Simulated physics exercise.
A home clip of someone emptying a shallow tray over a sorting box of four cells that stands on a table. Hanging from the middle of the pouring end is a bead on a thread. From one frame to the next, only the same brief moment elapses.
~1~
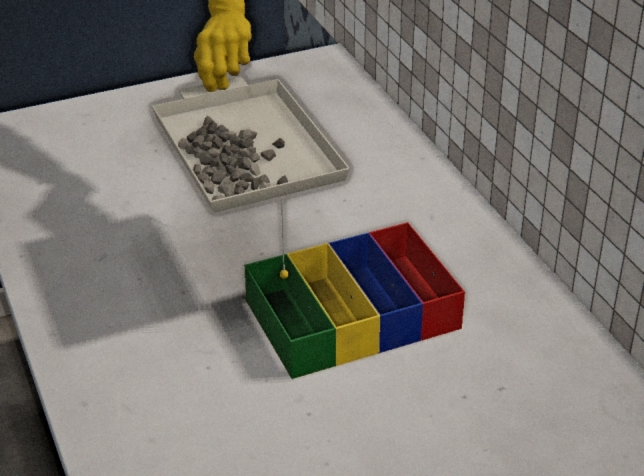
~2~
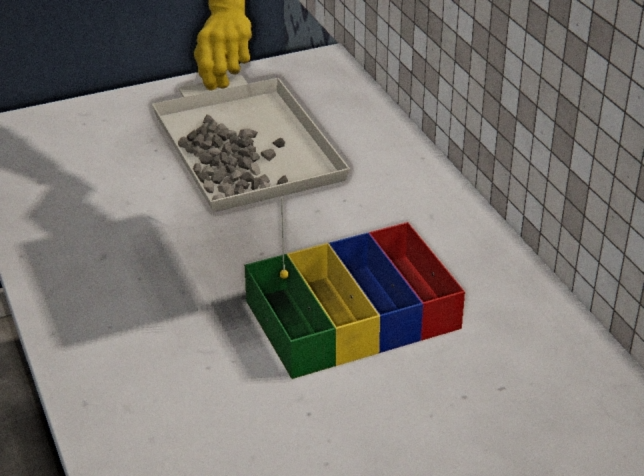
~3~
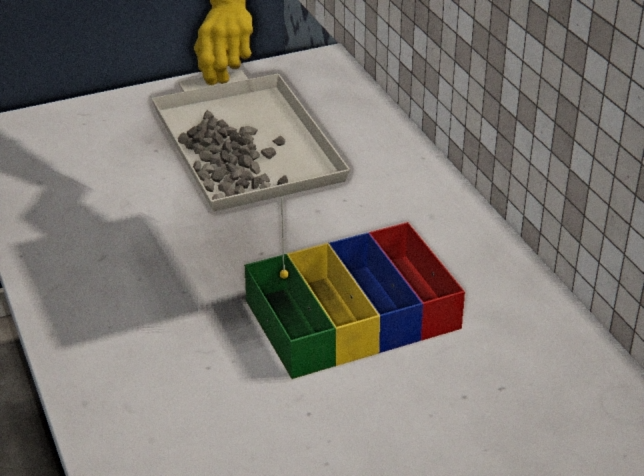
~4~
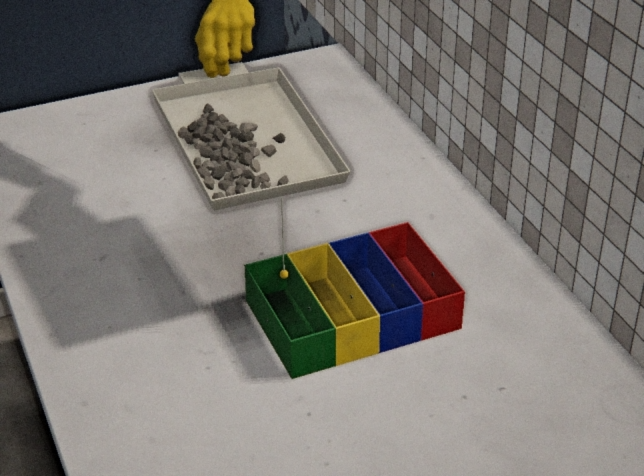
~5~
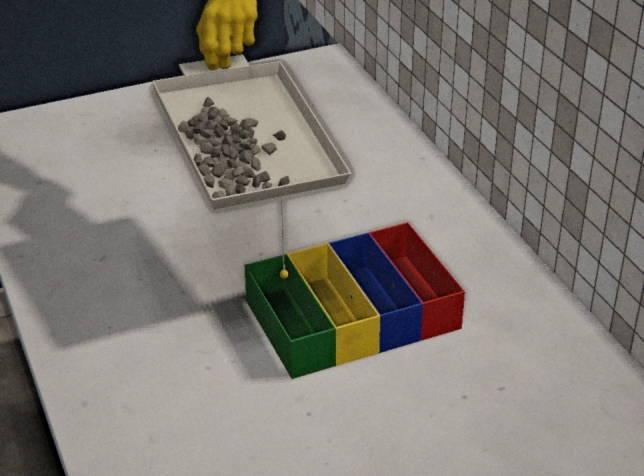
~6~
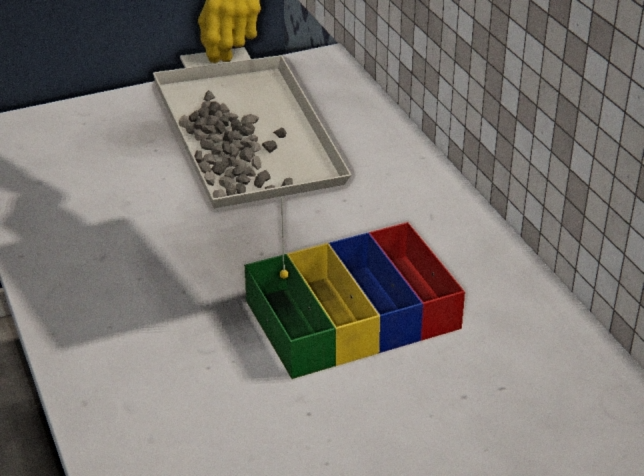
On a pale table beside a tiled wall, a yellow-gloved hand holds a shallow tray of grey gravel near a sorting box with green, yellow, blue and red cells. The hand slowly raises the tray's far end, tilting it slightly toward its right corner, while the gravel barely shifts and the box stays still.
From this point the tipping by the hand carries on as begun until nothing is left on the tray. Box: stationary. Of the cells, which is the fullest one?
The yellow one.
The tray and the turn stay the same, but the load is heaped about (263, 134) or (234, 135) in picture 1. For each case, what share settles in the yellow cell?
You'd get about 60 per cent first and about 60 per cent second.
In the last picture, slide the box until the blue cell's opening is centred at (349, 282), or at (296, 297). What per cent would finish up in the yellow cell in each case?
Trial 1: 40 percent; trial 2: 0 percent.
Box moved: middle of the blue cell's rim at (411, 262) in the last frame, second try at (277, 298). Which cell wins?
Try 1: The green cell. Try 2: The cell in red.
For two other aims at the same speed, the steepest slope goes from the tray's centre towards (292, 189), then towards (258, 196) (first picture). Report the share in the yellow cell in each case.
40 and 0 per cent, in that order.
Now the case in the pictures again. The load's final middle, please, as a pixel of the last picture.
Once it all stops, the middle lies near (343, 327).
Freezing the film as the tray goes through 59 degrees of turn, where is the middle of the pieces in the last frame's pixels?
In the last view, the load is centred near (288, 165).
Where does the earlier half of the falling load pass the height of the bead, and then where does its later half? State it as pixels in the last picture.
Half one: (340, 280), half two: (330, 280).
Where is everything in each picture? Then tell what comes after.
Corners of the pouring end near (213, 199) and (345, 167), level; middle of the load near (226, 152), bits of gravel; bead on its thread near (284, 274); green cell near (313, 350); yellow cell near (358, 337); blue cell near (401, 325); red cell near (443, 312), in the first frame.
Corners of the pouring end near (213, 199) and (345, 168), level; middle of the load near (226, 152), in the second frame.
Corners of the pouring end near (213, 198) and (346, 169), tipped barely, lowest at the right corner; middle of the load near (226, 149), in the third frame.
Corners of the pouring end near (214, 198) and (346, 170), tipped a little, lowest at the right corner; middle of the load near (227, 146), in the fourth frame.
Corners of the pouring end near (215, 197) and (347, 172), tipped a little, lowest at the right corner; middle of the load near (227, 142), in the fifth frame.
Corners of the pouring end near (215, 197) and (347, 173), tipped a little, lowest at the right corner; middle of the load near (228, 139); green cell near (313, 350); yellow cell near (358, 337); blue cell near (401, 325); red cell near (443, 312), in the sixth frame.
Shortly afterwards, tray tipped steeply; all but a few on the tray; only a few in the green cell; only a few in the yellow cell; only a few falling or outside the box.
Next, tray tipped right over; near a quarter on the tray; near a third in the yellow cell; near a quarter in the blue cell; a little in the green cell; near a quarter falling or outside the box.
Some moments later, tray tipped past a quarter turn; near half in the yellow cell; near a quarter in the blue cell; near a quarter in the green cell; a little falling or outside the box.
In the end, tray tipped past a quarter turn; near half in the yellow cell; near a quarter in the blue cell; near a quarter in the green cell; none at all in the red cell; a little outside the box.
